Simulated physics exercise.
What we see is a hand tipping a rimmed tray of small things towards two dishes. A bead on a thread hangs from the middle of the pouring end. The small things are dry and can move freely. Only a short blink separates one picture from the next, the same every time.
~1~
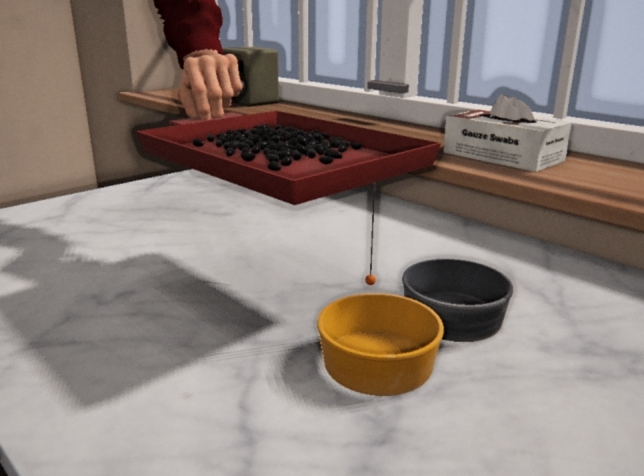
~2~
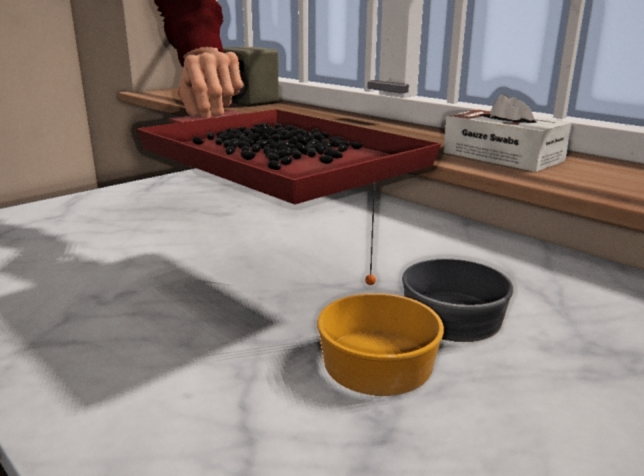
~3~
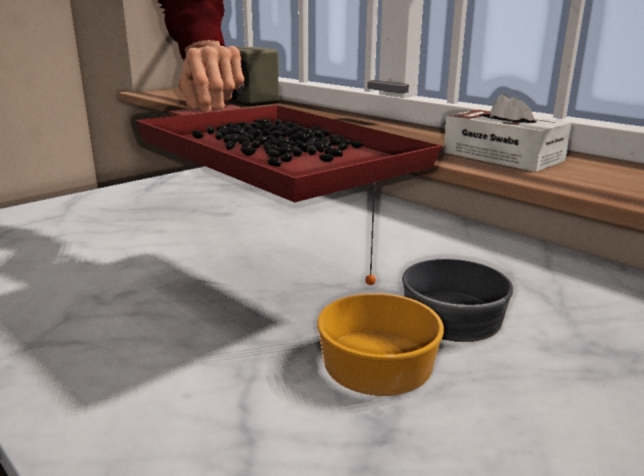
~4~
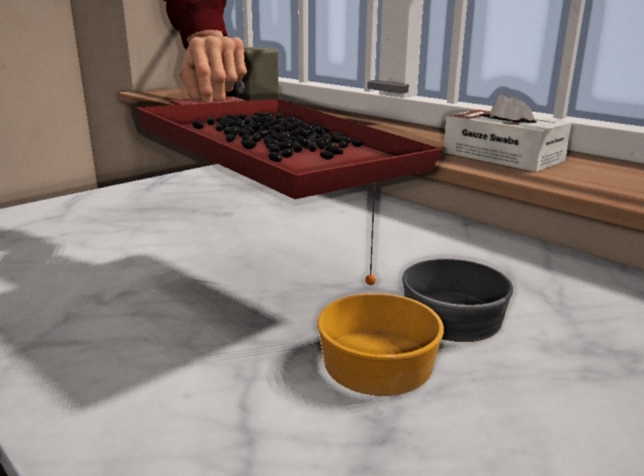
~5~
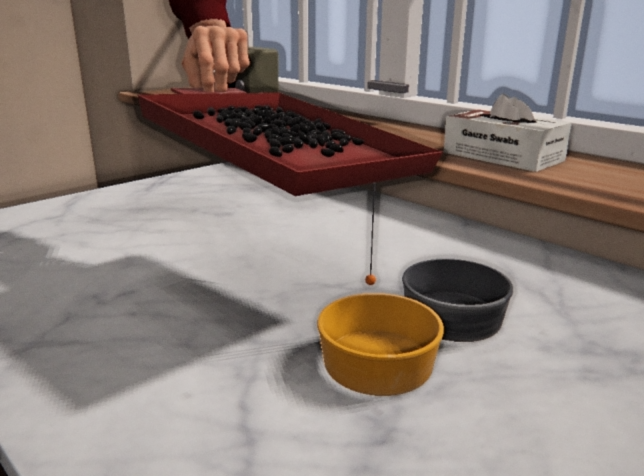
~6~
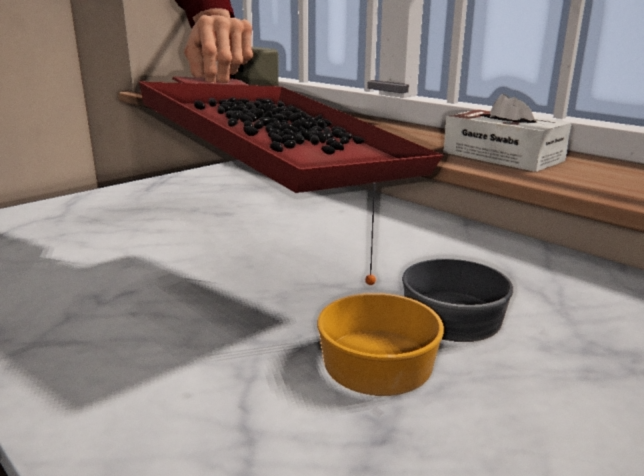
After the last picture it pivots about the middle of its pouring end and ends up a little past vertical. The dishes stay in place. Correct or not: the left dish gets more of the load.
Not correct; the right dish gets more.
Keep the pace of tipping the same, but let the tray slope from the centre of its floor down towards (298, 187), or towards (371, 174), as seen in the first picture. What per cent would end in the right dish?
In order: About 0, then 70 percent.
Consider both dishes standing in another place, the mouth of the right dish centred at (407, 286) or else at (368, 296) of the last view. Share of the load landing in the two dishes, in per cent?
First 60 %, then 0 %.
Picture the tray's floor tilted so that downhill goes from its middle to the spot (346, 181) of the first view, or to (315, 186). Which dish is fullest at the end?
First the left dish, then left.
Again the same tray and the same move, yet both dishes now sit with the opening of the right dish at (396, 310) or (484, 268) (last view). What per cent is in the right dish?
10% for the first placement, 20% for the second.
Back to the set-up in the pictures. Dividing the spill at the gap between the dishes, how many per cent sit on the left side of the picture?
It comes out at roughly 70 percent.
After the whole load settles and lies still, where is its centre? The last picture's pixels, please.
I'd put the middle somewhere around (446, 303).
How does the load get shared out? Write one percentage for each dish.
Out of every hundred, close to 0 go left and close to 80 go right.
Soon, tray tipped steeply; all on the tray.
A while on, tray tipped right over; nearly all on the tray; a stray few in the right dish; a stray few in the air.
Towards the end, tray tipped past a quarter turn; a stray few in the left dish; most in the right dish; about a quarter outside both.
Finally, tray tipped past a quarter turn; a stray few in the left dish; most in the right dish; about a quarter outside both.
